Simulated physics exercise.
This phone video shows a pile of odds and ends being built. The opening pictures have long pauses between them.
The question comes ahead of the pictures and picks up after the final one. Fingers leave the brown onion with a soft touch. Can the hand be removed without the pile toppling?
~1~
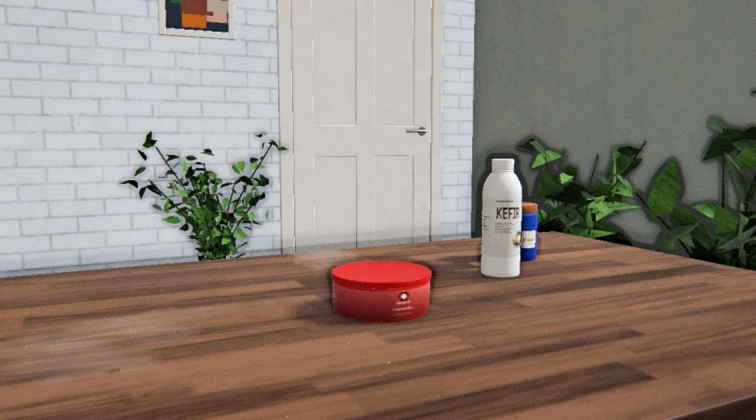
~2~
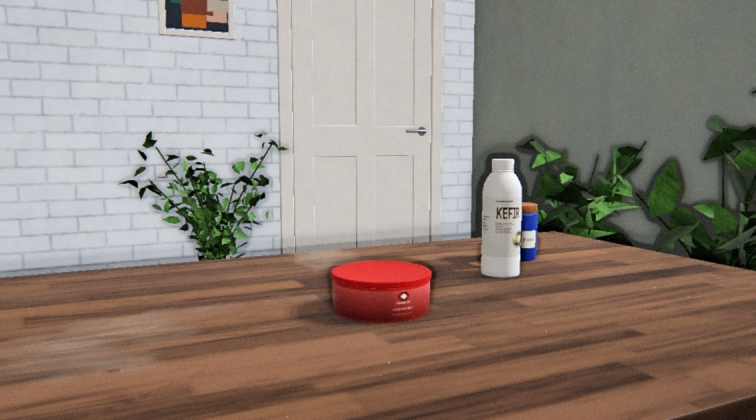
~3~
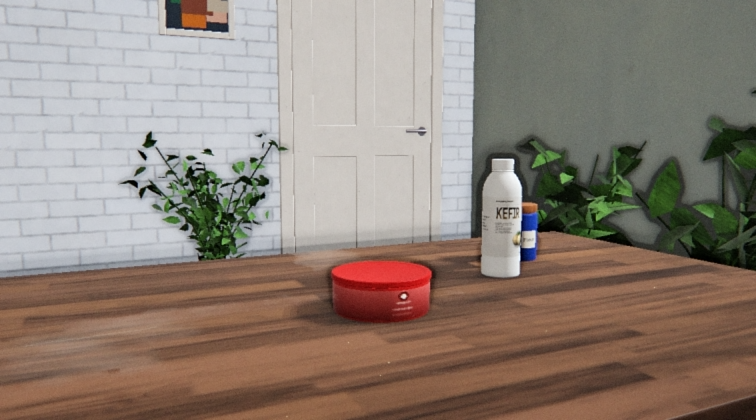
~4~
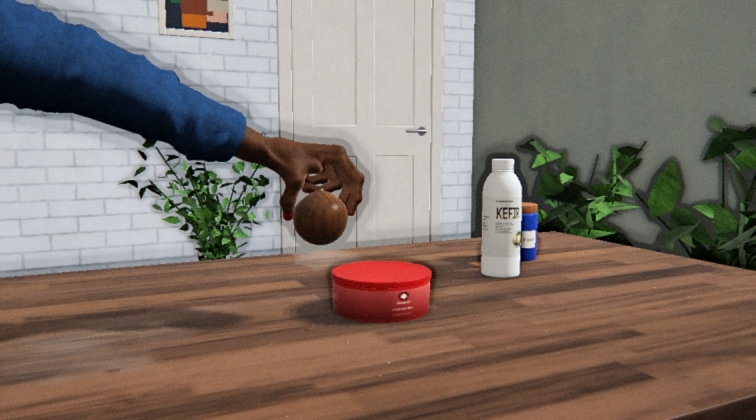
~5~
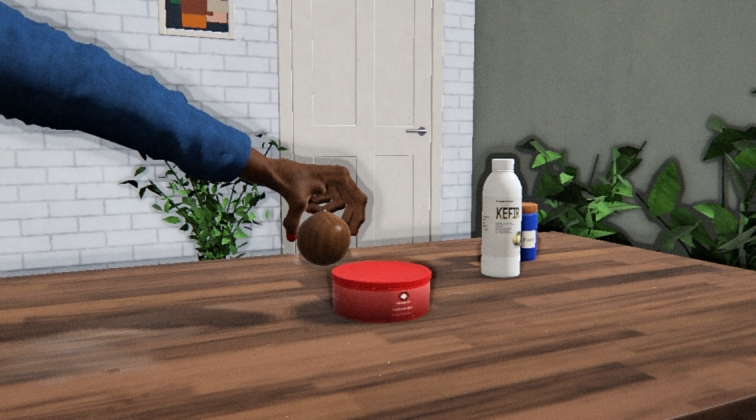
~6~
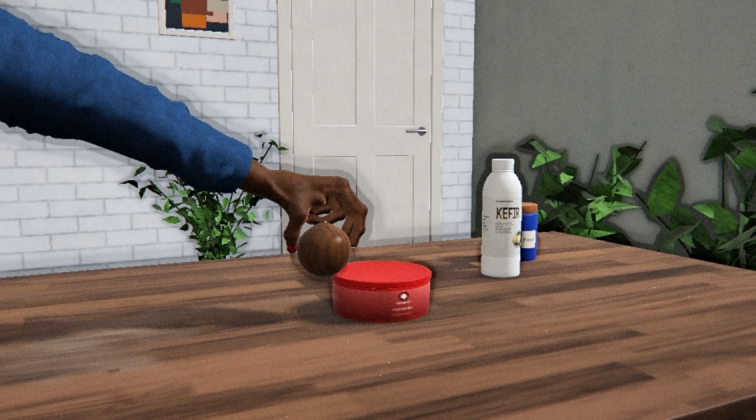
No - my guess: It won't stay upright.
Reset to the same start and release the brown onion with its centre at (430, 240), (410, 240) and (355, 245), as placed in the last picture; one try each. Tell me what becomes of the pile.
Lab note - try 1: Collapse; try 2: No collapse; try 3: No collapse.
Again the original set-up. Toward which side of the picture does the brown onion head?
Leftwards.
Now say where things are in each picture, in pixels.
In the first frame, the last thing is not in view yet; red tub (381, 290).
In the second frame, the last thing is not in view yet.
In the third frame, the last thing is not in view yet; white bottle (502, 217).
The fourth frame shows on its way; brown onion (321, 217); red tub (381, 290).
The fifth frame shows on its way; brown onion (324, 238).
The sixth frame shows set down, still held; brown onion (324, 249); white bottle (502, 217).
Then, 0.36 s later than the last frame, brown onion now fallen.
Then, 0.72 s later than the last frame, nothing new.
When it is over, fallen, brown onion; the other 3 as before. End places, in pixels of the last picture, brown onion near (294, 294). The pile comes apart.
